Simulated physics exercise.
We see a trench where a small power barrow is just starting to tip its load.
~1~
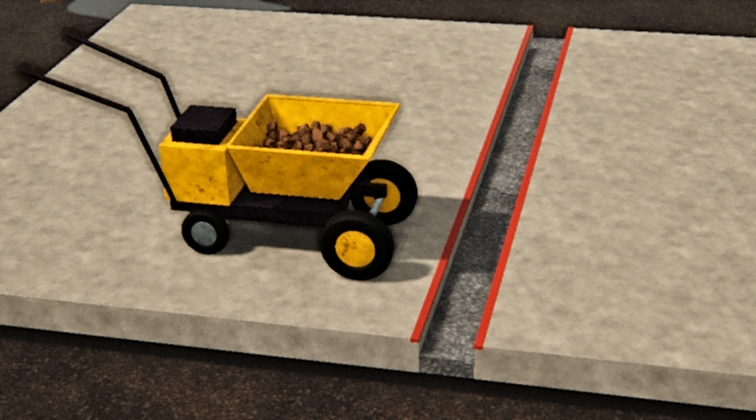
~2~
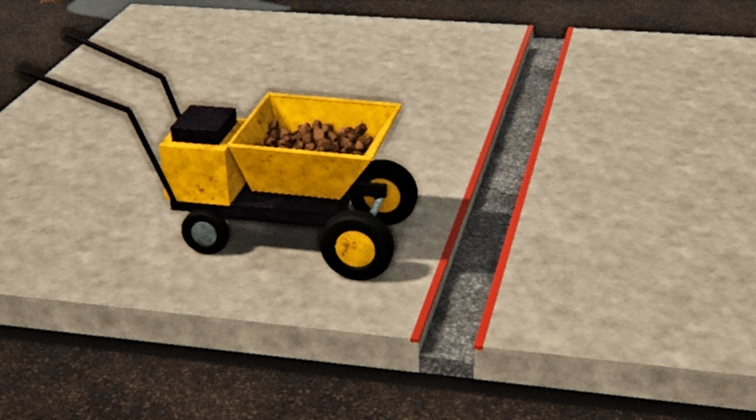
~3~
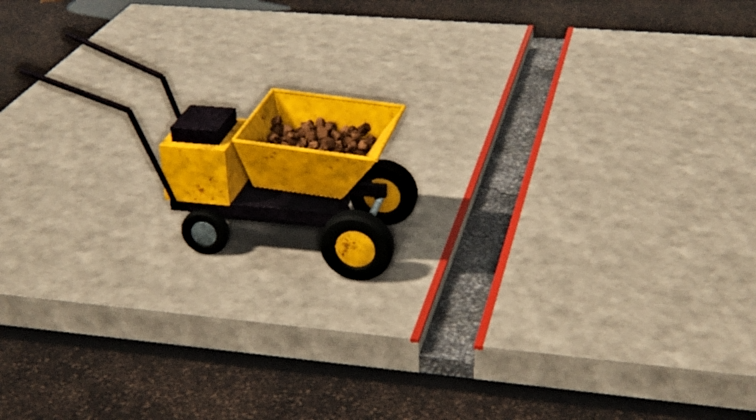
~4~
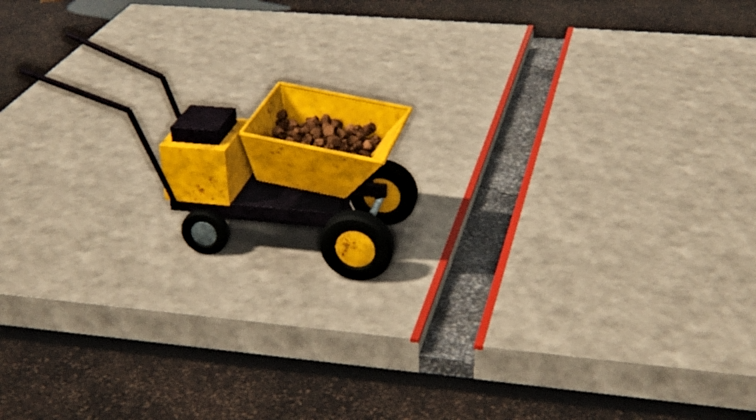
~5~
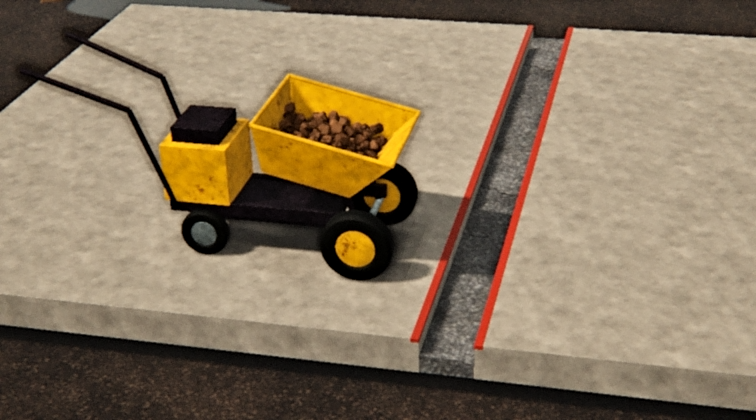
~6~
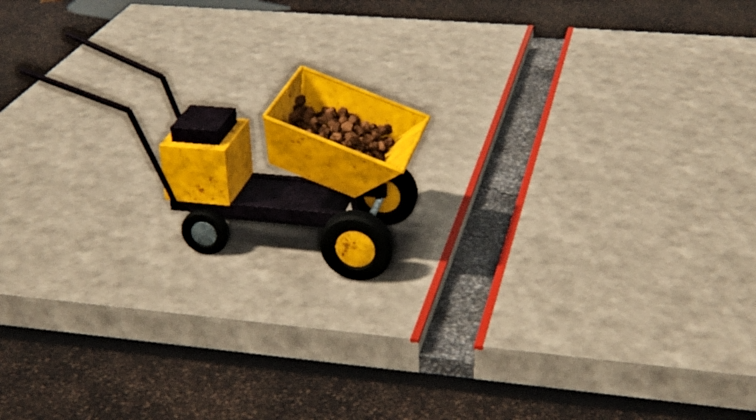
We see a yellow power barrow loaded with brown clay clods standing on a pale slab, left of a narrow red-edged trench. Its skip starts level, then gradually tilts forward to the right while the wheels stay still.
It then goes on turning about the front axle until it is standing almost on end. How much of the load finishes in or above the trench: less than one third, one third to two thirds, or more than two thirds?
To my eye, the trench share runs one to two thirds.
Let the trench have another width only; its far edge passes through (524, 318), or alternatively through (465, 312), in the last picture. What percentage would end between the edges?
Lab note: Try one 100 per cent, try two 20 per cent.
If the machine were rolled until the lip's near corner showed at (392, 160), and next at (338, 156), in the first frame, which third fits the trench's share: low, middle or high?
At the first place the answer is under a third, and at the second it is more than two thirds.
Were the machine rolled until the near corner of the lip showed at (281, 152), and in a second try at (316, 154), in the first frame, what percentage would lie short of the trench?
You'd get around 70 in a hundred, then 30 in a hundred.
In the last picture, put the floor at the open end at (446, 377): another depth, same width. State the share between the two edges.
Something like 70 %.
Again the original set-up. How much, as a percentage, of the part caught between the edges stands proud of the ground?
20 per cent or thereabouts.
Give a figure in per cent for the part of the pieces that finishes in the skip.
About 0 per cent.
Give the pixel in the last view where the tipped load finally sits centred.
I'd place the middle at about (494, 257).
Soon after the last picture, skip tipped steeply; all in the skip.
A little later, skip tipped right over; about two thirds in the skip; about a quarter in or heaped over the trench; a small part beyond it; a stray few falling.
Later still, skip tipped right over; a stray few in the skip; about two thirds in or heaped over the trench; about a third beyond it.
At rest, skip tipped right over; about half in or heaped over the trench; about half beyond it.
